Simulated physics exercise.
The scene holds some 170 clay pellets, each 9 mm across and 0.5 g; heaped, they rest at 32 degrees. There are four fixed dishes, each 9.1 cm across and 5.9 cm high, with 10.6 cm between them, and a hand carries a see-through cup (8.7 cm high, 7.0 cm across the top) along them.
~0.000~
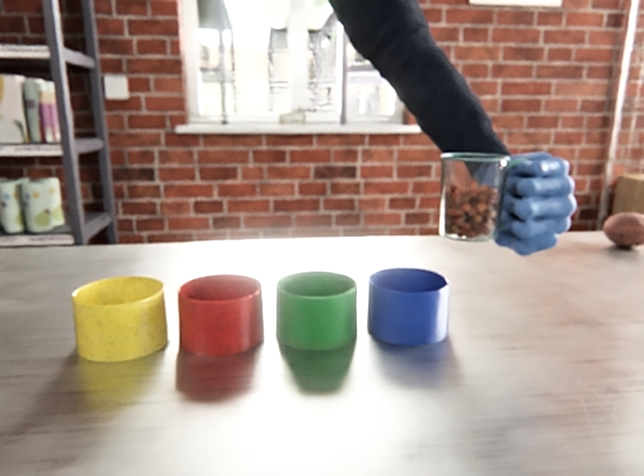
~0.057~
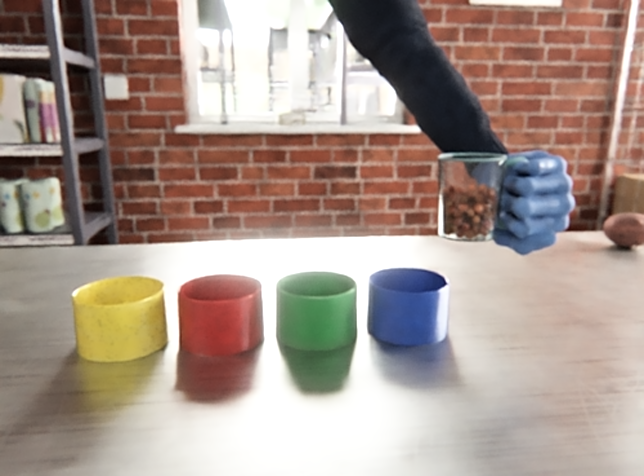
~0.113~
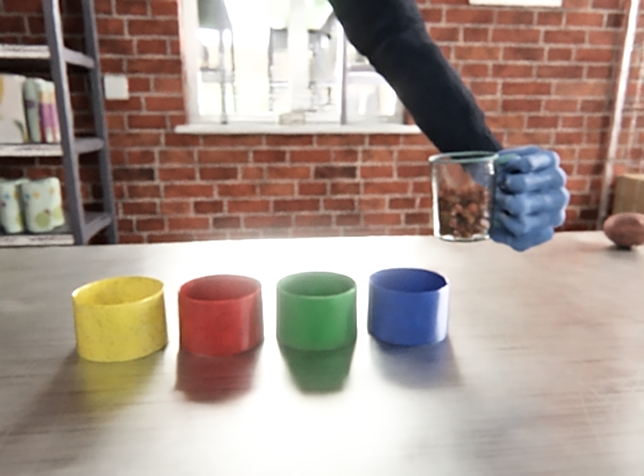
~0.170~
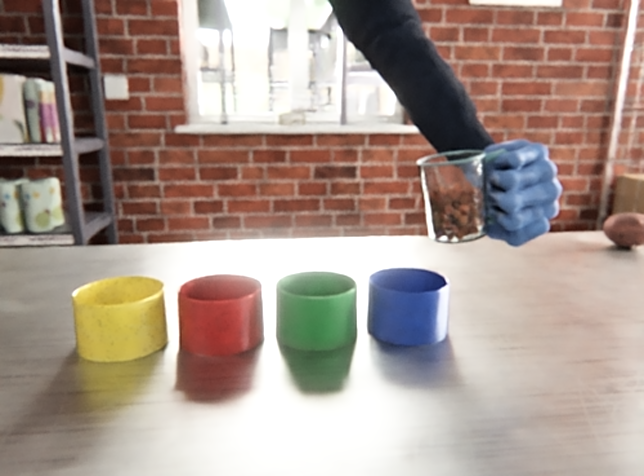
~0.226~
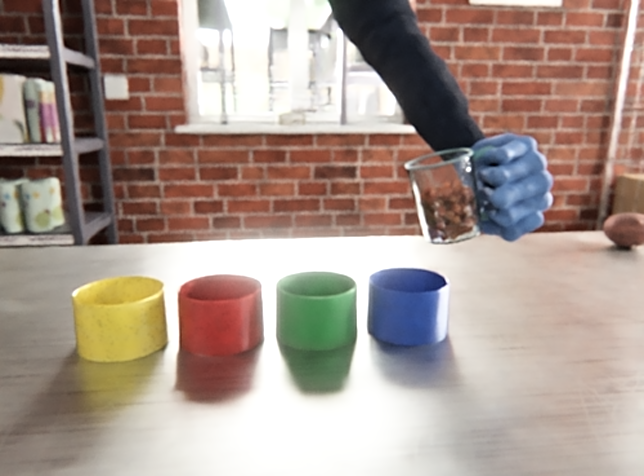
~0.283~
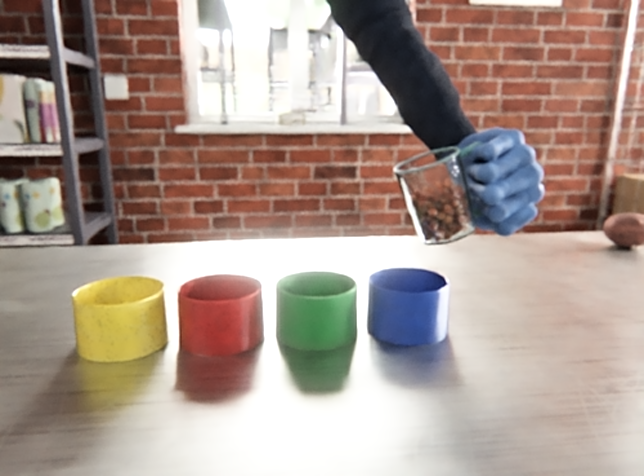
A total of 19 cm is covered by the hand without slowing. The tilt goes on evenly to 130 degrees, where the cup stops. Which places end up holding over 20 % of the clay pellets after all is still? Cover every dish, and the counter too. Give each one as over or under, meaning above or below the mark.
Red: Over, blue: Under, green: Under, yellow: Under, counter: Over.
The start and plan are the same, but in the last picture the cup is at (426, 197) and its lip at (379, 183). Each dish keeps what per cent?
The red dish keeps 60, the blue one 0, the green one 0 and the yellow one 0.
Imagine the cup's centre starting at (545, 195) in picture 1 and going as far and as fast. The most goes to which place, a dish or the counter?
Largest amount ends at green.
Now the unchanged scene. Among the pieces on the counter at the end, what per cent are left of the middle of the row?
Roughly 60 %.
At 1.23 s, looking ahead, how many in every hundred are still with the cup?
Somewhere close to 100 percent.
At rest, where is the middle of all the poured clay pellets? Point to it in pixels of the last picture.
In the last view, approximately (240, 326).
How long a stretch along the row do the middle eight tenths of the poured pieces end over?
It covers some 9 centimetres of the row.
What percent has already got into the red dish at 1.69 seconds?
About 50 percent up to now.
After 0.85 s, tilt 72 degrees; cup holds 100 %.
After 1.23 s, tilt 107 degrees; cup holds 100 %.
Then, at 1.69 s, tilt 130 degrees; cup holds 0 %, red 50 %, green 5 %.
In the end, at 2.3 s, red 50 %, blue 0 %, green 5 %, yellow 0 %, counter 45 %.
